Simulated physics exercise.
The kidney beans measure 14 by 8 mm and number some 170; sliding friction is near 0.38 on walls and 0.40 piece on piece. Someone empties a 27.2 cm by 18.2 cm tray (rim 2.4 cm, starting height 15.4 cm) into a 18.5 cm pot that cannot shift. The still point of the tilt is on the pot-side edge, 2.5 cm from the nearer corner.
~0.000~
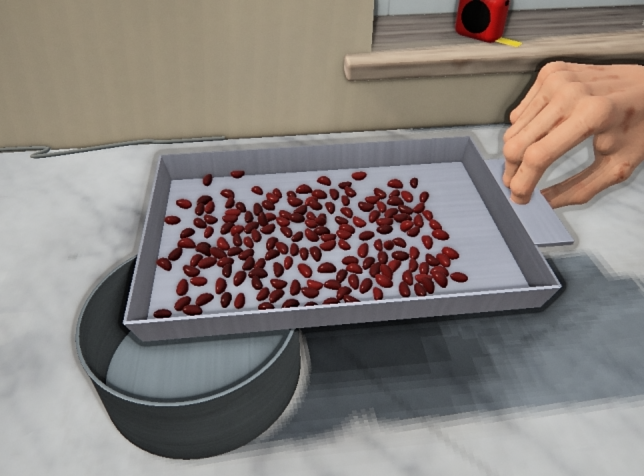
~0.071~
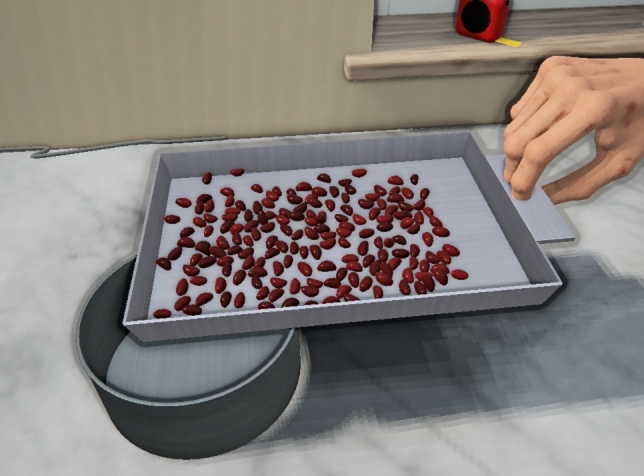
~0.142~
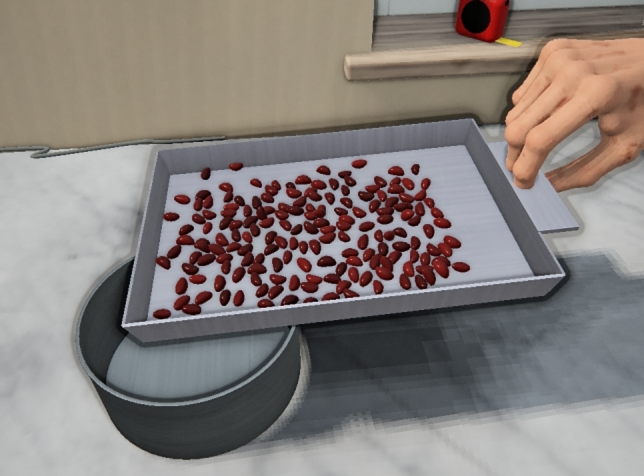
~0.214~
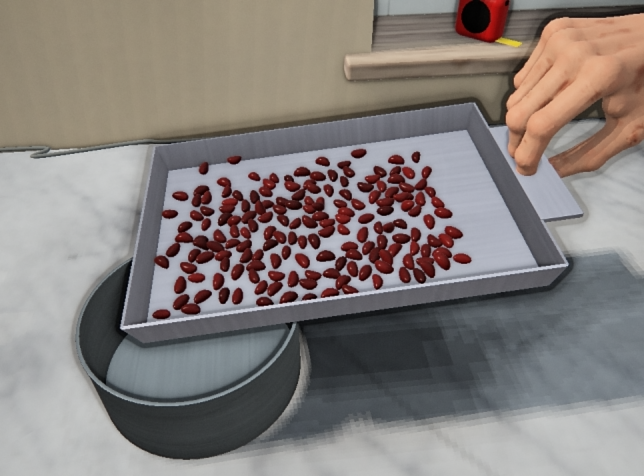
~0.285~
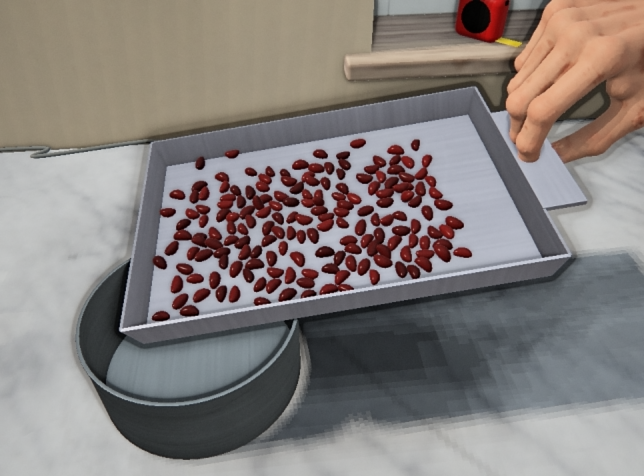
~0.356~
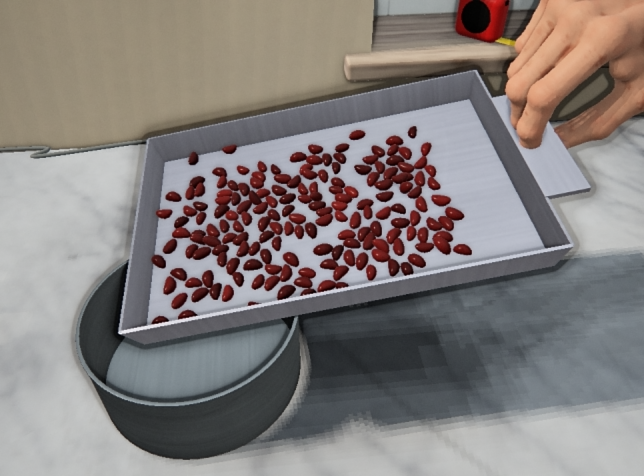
At first, a shallow grey tray scattered with dark red beans sits nearly level above the rim of a round grey pot, a hand at its right end. Then the hand raises that end, slowly and then faster, tilting the tray down toward the left while the beans stay spread across it.
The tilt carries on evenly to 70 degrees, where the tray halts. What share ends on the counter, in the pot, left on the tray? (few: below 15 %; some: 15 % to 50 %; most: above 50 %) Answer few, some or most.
On the counter: Most; in the pot: Few; left on the tray: Some.
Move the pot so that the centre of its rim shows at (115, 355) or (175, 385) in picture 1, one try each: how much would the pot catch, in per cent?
Some 55 and 60 per cent.
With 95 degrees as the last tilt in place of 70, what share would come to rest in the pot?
It would be near 5 per cent.
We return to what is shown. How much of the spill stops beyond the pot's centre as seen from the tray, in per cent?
Some 90 per cent.
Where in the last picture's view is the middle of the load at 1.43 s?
Near (181, 244).
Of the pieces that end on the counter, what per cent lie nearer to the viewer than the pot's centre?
Some 100 per cent.
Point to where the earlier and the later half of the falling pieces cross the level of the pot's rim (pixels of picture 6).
At about (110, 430), then at (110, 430).
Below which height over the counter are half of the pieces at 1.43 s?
Some 22 cm.
After 1.00 s, tilt 40 degrees; the tray holds 100 %, the pot 0 %.
After 1.43 s, tilt 58 degrees; the tray holds 100 %, the pot 0 %.
After 1.93 s, tilt 70 degrees; the tray holds 75 %, the pot 0 %.
At rest (3.7 s), counter 60 %, pot 5 %, tray 40 %.
